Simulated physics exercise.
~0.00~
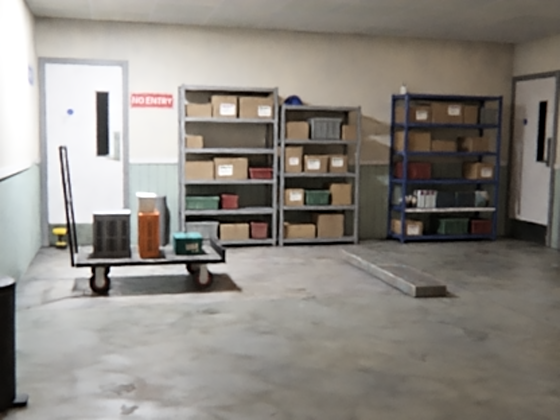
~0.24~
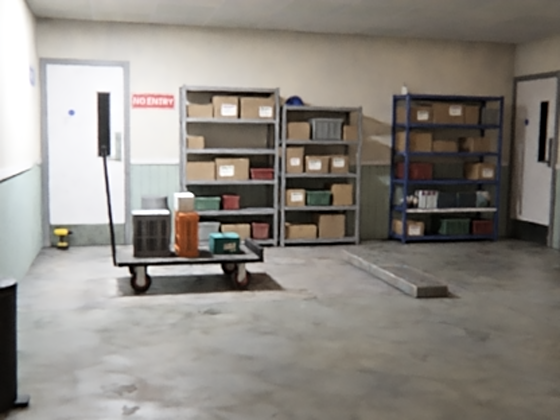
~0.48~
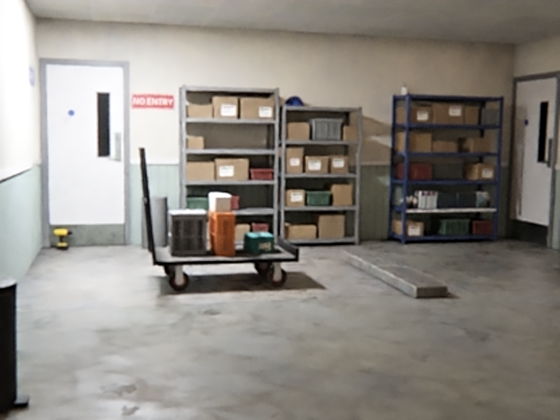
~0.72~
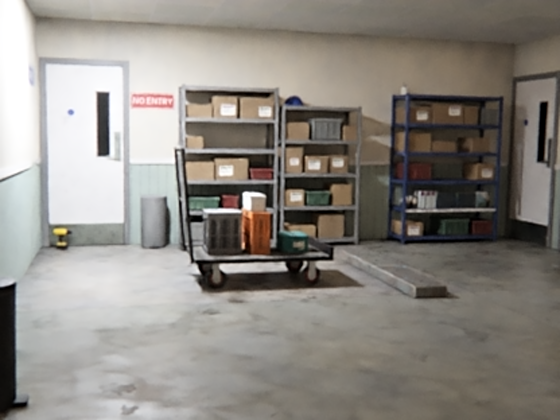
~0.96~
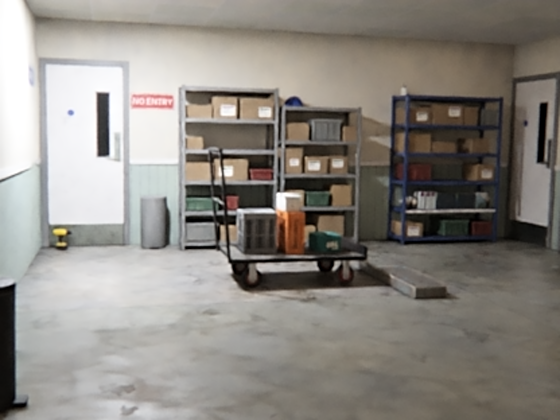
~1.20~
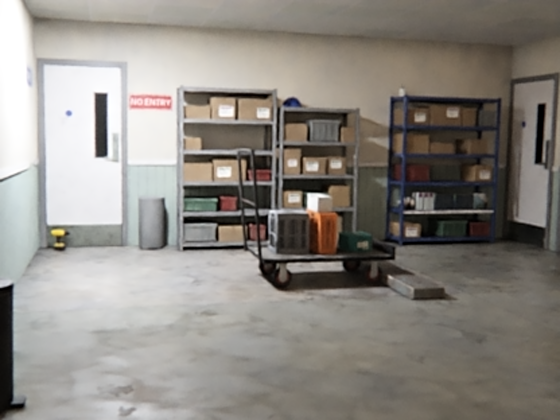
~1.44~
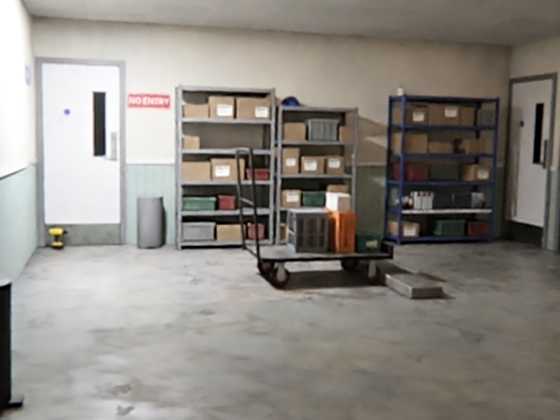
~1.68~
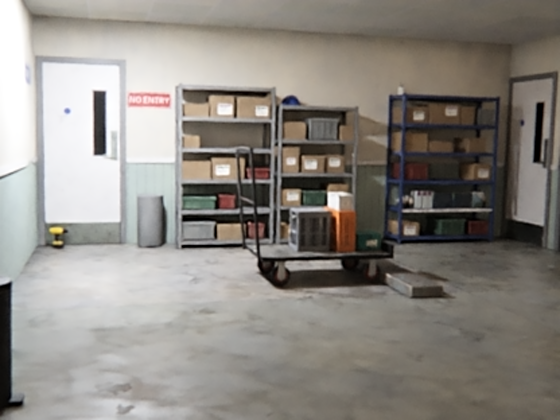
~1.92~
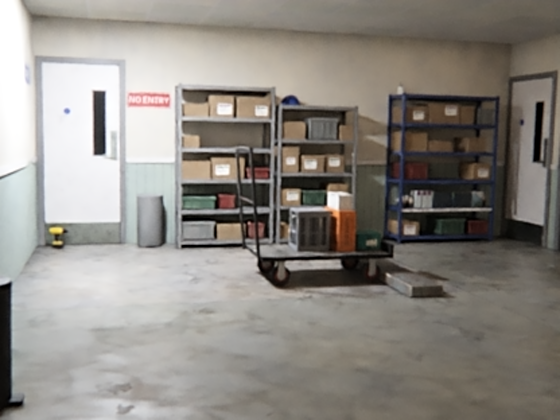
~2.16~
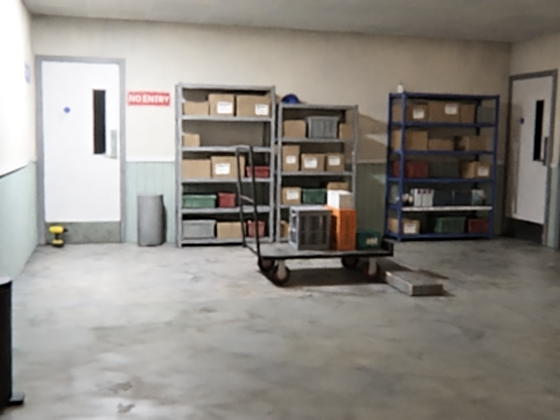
A flat trolley carrying a grey crate, an orange crate, a white tote and a teal carton rolled right across the storeroom toward a beam on the floor, then stopped beside it, the load shifting slightly forward but all staying aboard.
